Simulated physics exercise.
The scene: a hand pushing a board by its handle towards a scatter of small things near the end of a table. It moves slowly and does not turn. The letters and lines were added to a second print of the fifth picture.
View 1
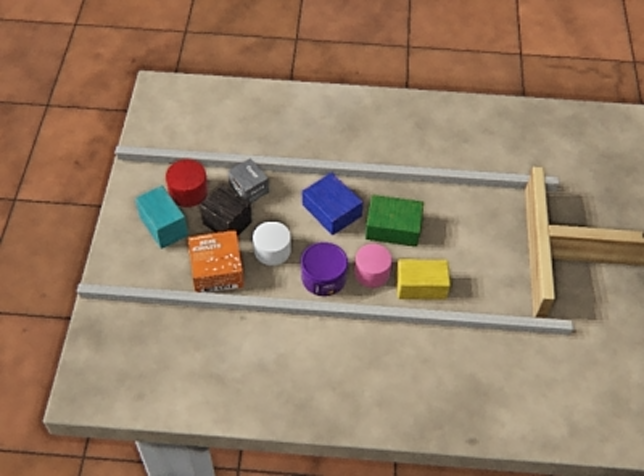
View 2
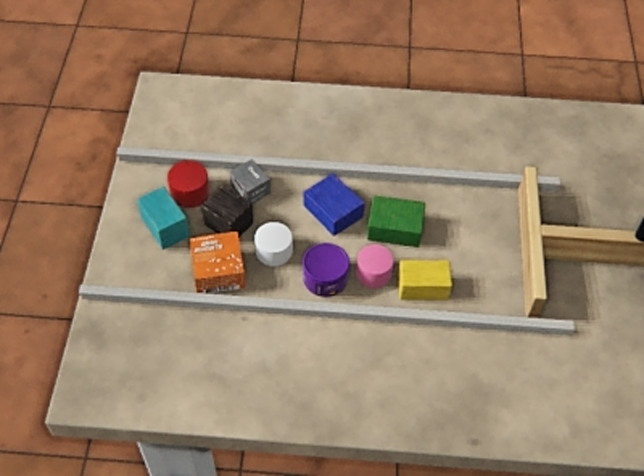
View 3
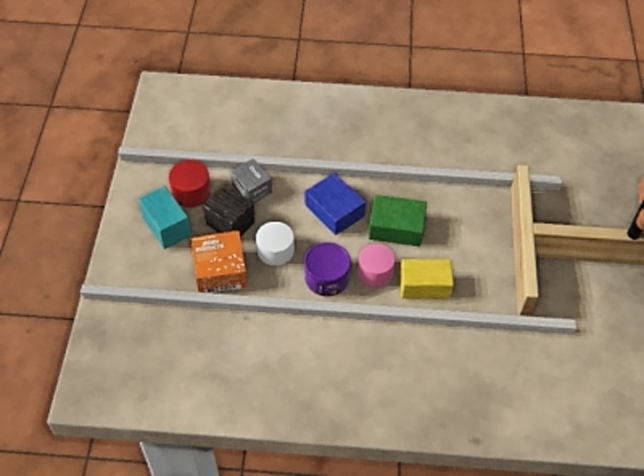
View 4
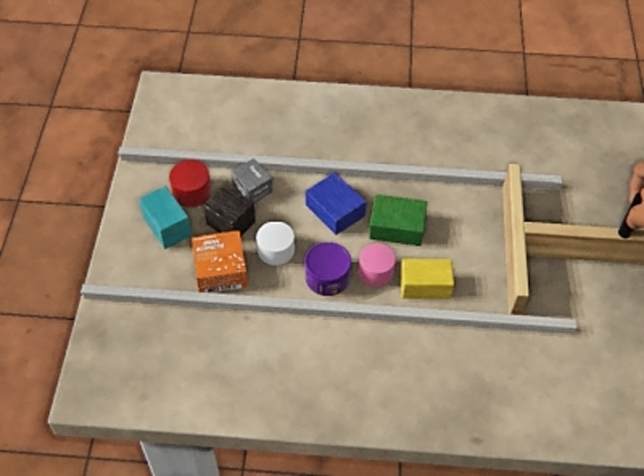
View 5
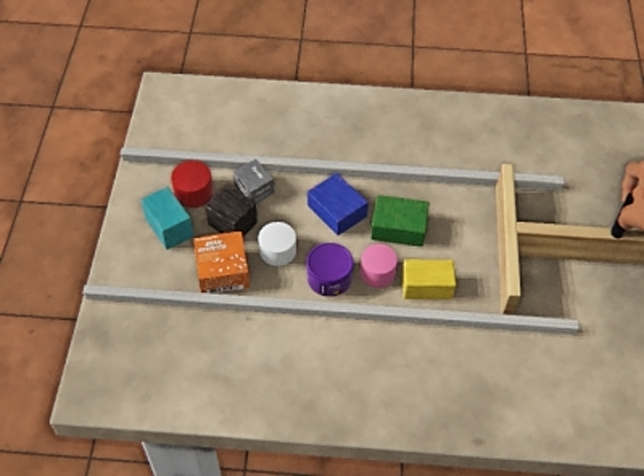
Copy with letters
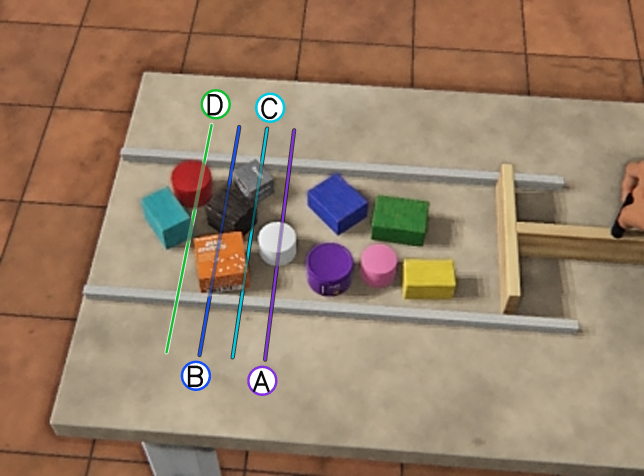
The clip shows a wooden board between two rails on a table, slowly pushed left by its handle toward scattered colourful blocks and round pots, which stay in place as the gap narrows and a hand enters at right.
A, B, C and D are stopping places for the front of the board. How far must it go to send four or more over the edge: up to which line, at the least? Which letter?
D is the first line that does it.
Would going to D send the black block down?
Yes.
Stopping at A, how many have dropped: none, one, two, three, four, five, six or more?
By then, none.
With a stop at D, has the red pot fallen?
Yes.
On the marked copy, A at (281, 235); B at (221, 231); C at (251, 233); D at (191, 229).
With D. Early on, board (395, 218); purple tub (288, 276); yellow block (359, 271).
Further on, board (281, 210); red pot (148, 170); turquoise block (138, 213).
At the end, board (192, 204); black block over the edge; turquoise block over the edge; five fallen.
As for the rest, A drops none; B drops only two; C drops none.
